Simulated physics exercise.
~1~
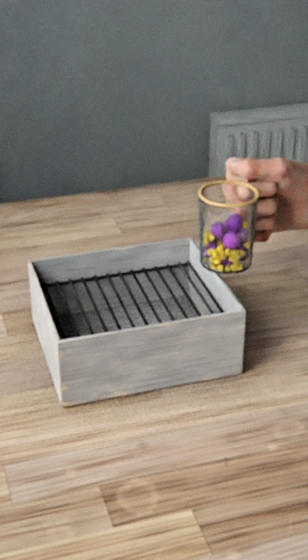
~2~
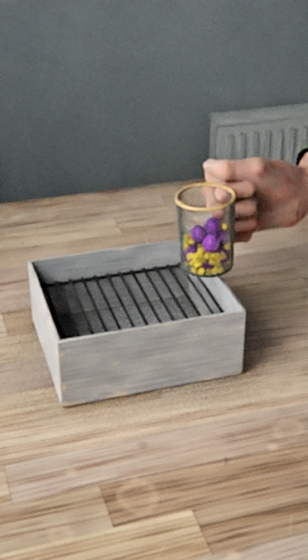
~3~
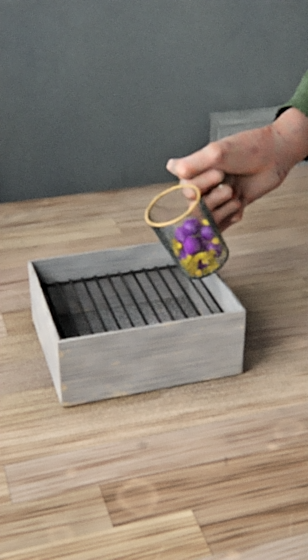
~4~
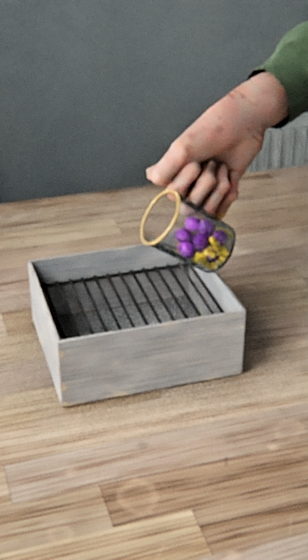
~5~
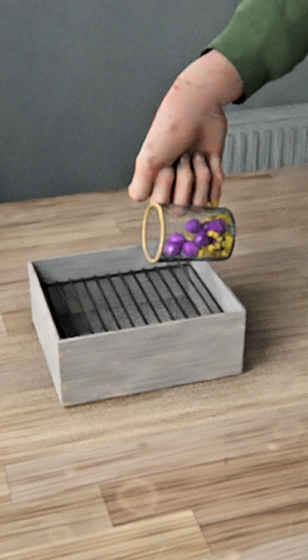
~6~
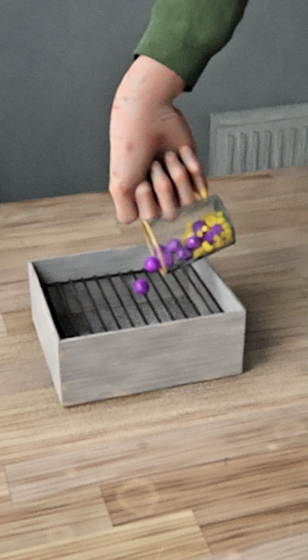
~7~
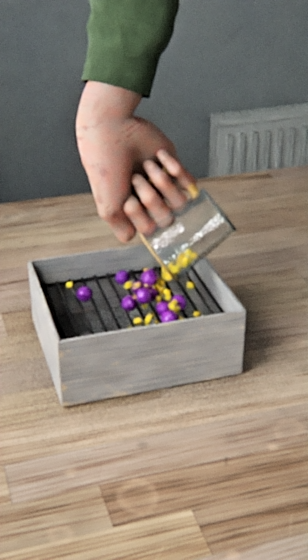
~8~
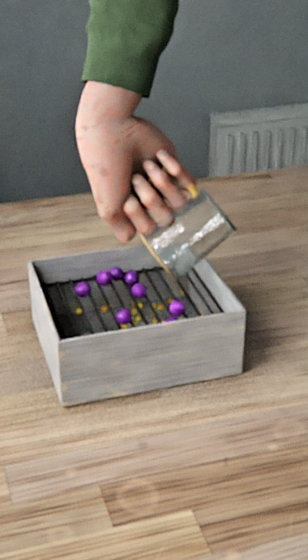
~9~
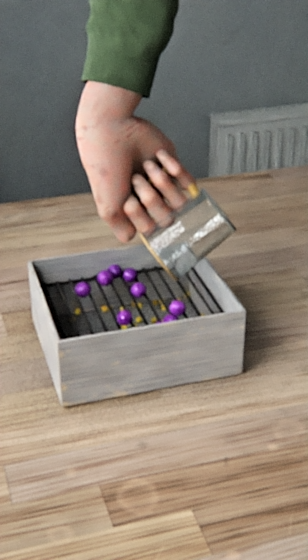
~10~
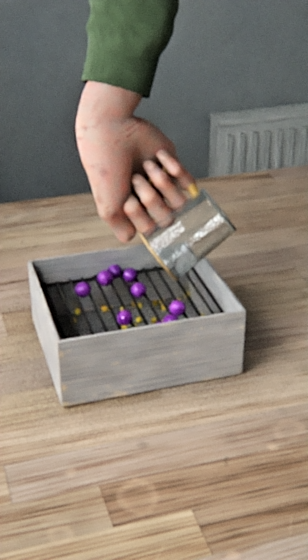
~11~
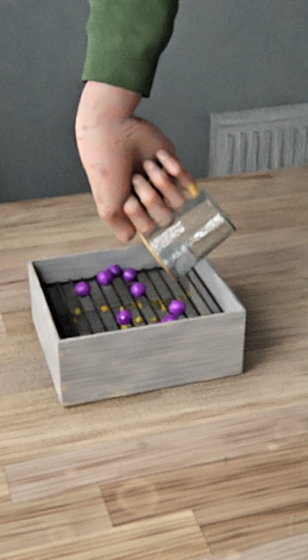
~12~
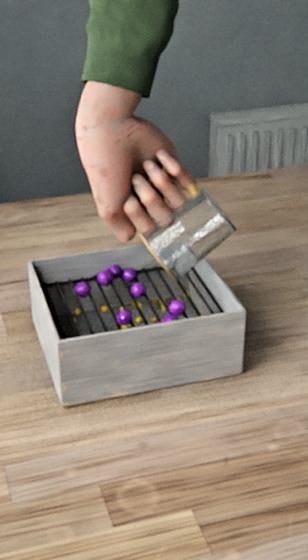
On a wooden table, a hand tips a glass over a wire rack, purple balls staying on top, yellow pieces falling through.
